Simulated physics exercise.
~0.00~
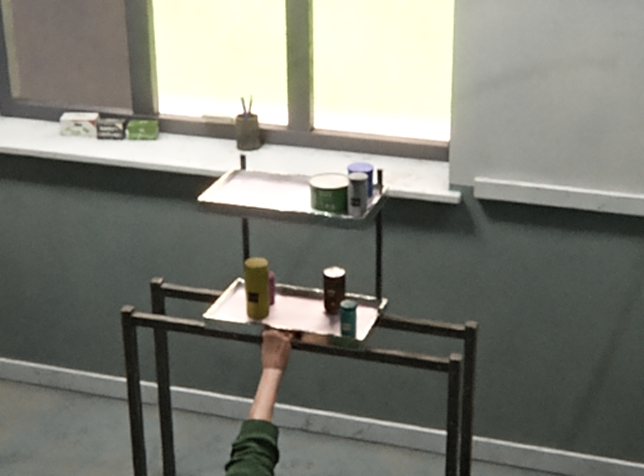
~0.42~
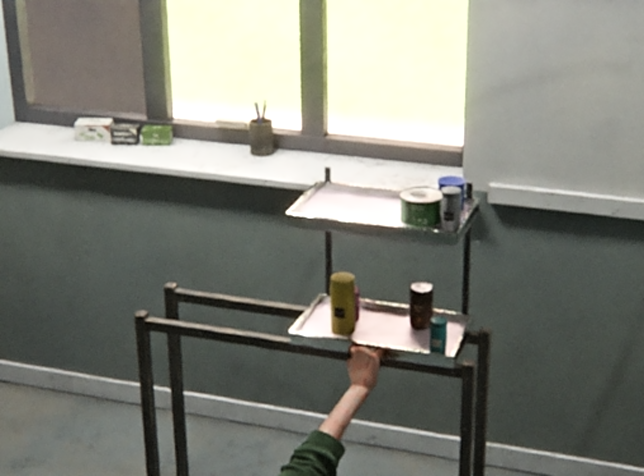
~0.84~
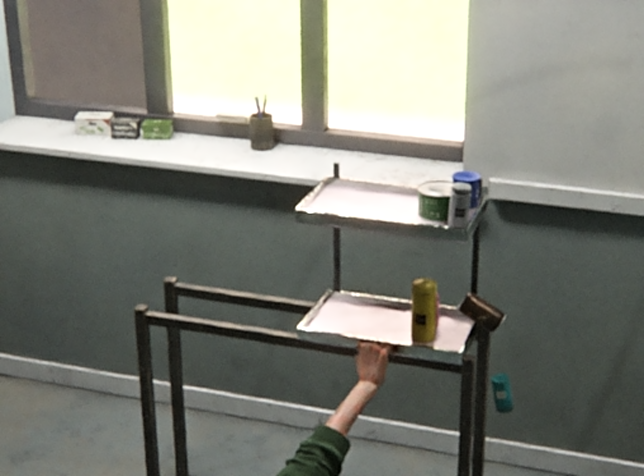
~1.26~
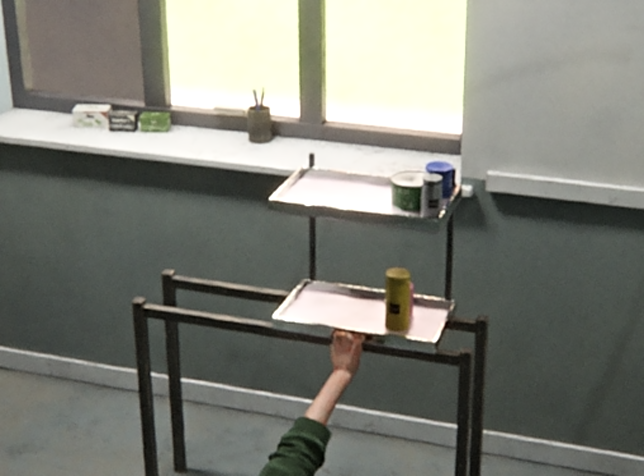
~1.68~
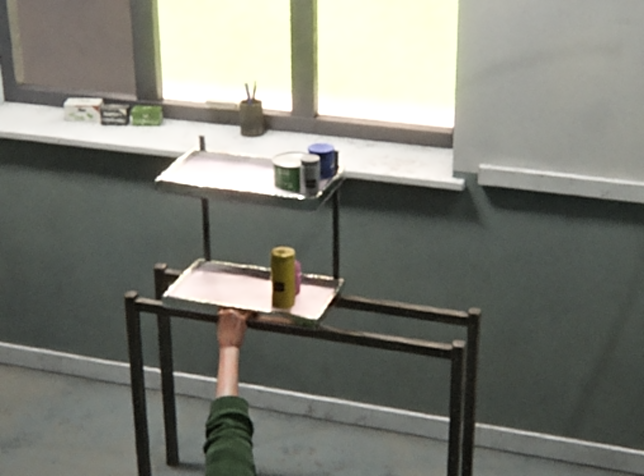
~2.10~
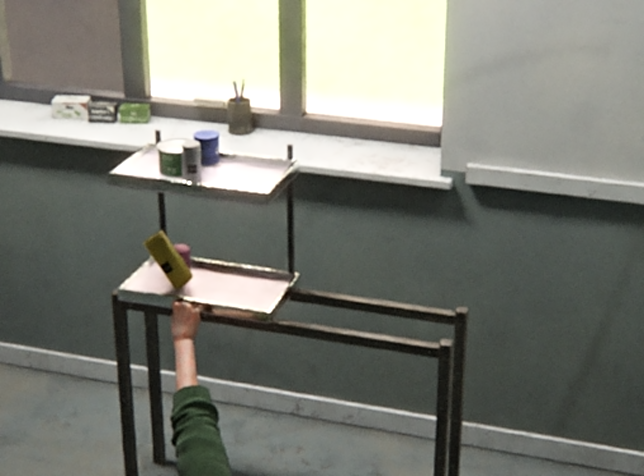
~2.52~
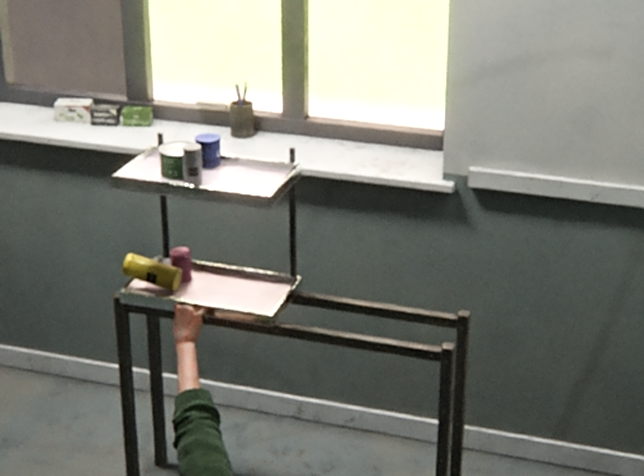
A hand slides a tray right, spilling two containers, then left, toppling the yellow one.
